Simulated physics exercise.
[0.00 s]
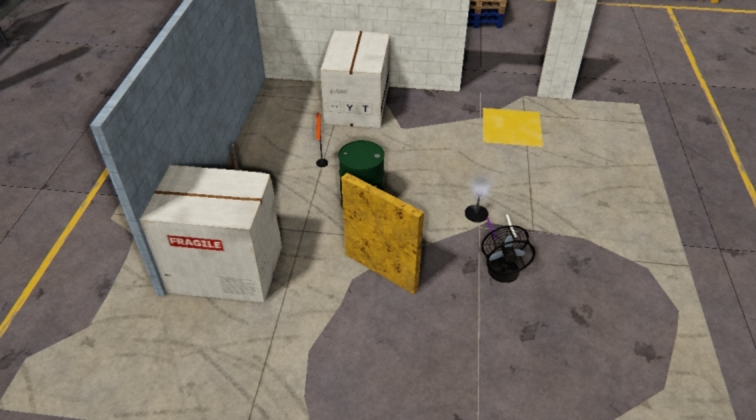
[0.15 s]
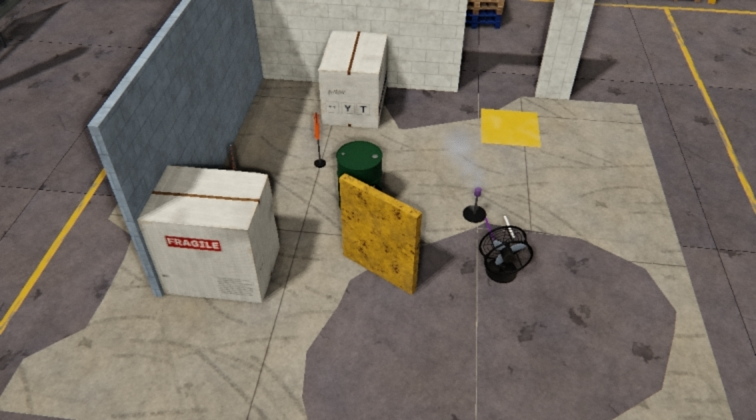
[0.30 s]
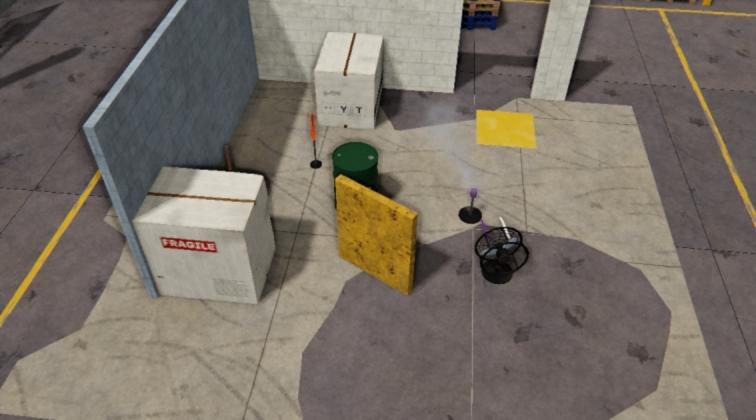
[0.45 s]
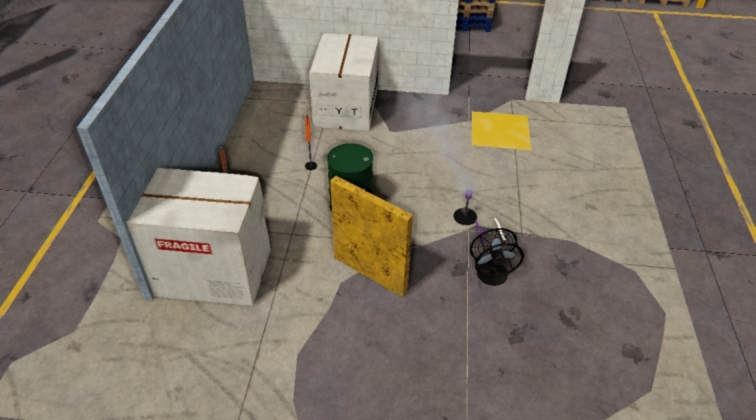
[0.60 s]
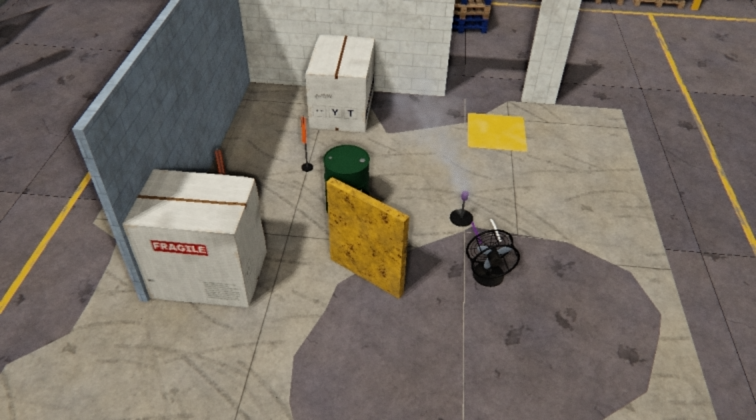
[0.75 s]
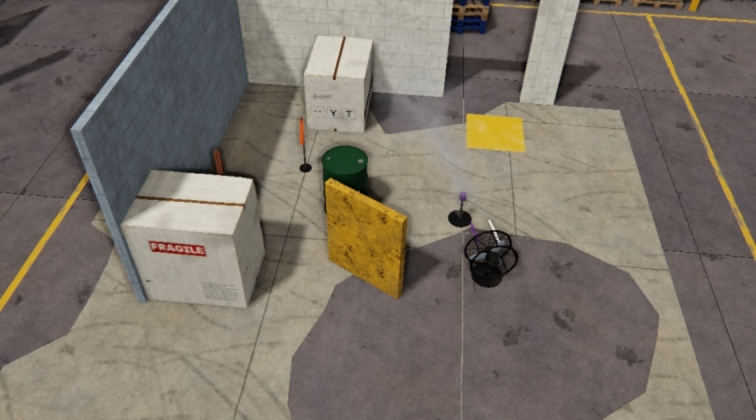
Pale smoke rises in a faint wisp from a small stand beside a black floor fan, then stretches up and left toward the back of a loading bay, spreading thinly near a yellow square, while cartons and a green drum stay still.
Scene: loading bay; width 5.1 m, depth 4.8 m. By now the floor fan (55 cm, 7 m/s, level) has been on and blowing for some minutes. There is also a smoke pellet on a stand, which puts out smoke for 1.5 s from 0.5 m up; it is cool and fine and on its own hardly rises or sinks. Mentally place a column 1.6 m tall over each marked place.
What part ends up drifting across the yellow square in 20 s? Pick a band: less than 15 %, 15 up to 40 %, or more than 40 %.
The band is not even 15 %.
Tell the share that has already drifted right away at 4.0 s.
70 per cent, roughly.
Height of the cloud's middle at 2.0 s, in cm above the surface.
About 120 cm up.
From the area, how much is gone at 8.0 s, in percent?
Around 90 percent at that point.
By 2.0 s, 1 % has passed over the yellow square; 18 % has left the area, and the middle of the rest is near (397, 42).
By 4.0 s, 1 % has passed over the yellow square; 74 % has left the area, and the middle of the rest is near (359, 33).
By 8.0 s, 1 % has passed over the yellow square; 88 % has left the area.
By 20.0 s, 1 % has passed over the yellow square; 92 % has left the area.
